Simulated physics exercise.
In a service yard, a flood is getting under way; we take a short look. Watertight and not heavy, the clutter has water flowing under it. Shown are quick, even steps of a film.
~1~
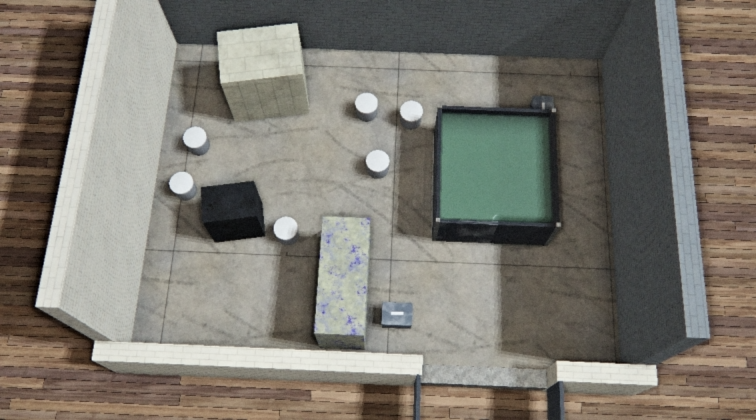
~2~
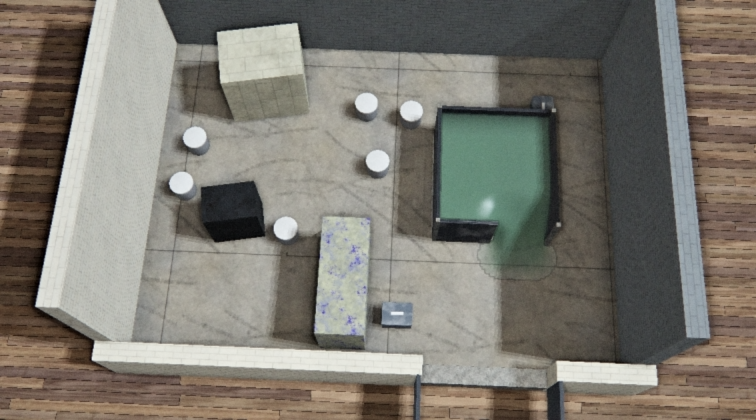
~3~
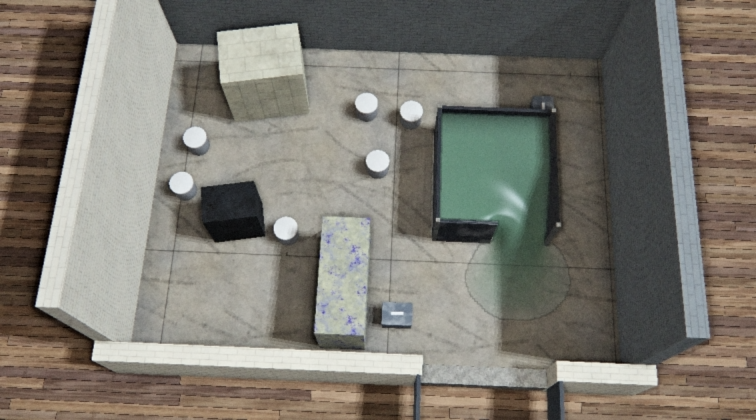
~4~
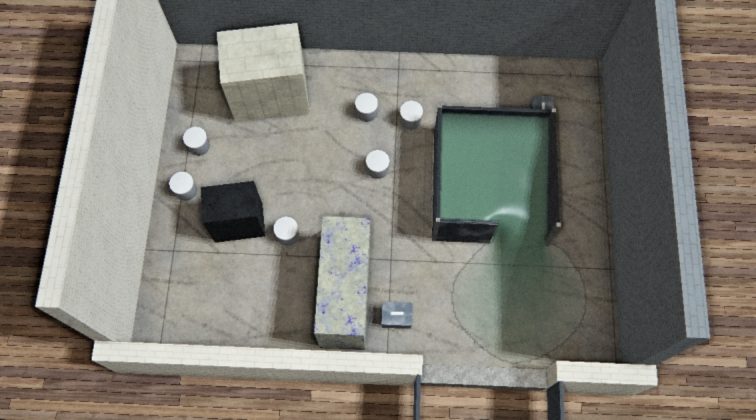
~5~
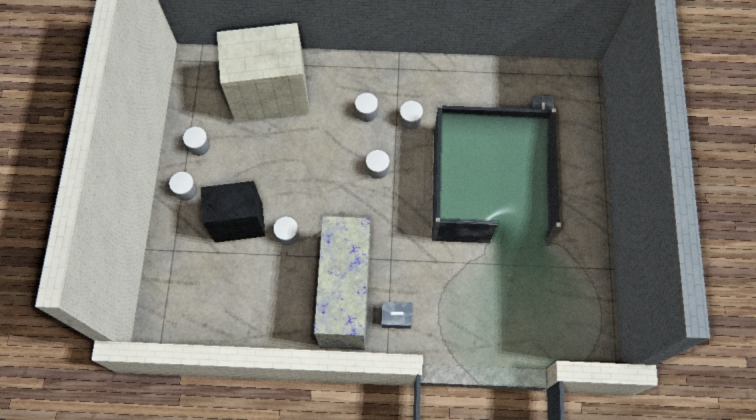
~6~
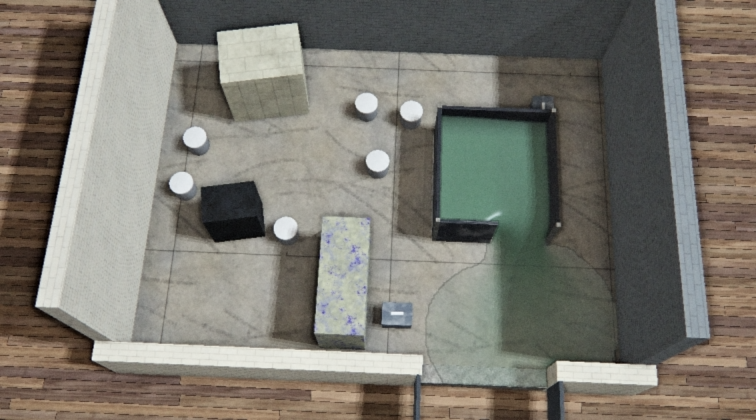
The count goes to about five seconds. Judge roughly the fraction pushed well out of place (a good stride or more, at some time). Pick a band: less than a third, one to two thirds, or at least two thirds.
The fraction is less than a third of them.
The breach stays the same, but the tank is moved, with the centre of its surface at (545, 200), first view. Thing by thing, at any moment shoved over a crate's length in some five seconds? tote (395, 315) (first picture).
For this item: Travelled that far.
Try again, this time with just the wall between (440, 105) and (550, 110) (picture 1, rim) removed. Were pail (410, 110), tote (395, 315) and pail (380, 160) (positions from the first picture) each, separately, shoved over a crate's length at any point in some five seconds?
Well, in order they come out as under that mark, under that mark and under that mark.
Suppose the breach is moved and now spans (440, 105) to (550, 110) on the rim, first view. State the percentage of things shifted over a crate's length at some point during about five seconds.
My figure is about 60 %.
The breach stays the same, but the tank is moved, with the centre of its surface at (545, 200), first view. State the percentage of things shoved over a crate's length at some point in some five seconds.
10 %, roughly.
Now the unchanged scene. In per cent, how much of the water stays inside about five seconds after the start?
Around 56 in a hundred.
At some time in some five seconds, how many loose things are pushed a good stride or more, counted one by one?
That adds up to 0.
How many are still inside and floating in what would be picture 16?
The total here is 0.
A moment on, 0 of 8 are well off their spots; 0 afloat.
Next, 0 of 8 are well off their spots; 0 afloat.
Later, 0 of 8 are well off their spots; 0 afloat.
In the end, 0 of 8 are well off their spots, and 0 have been at some point; 0 afloat.
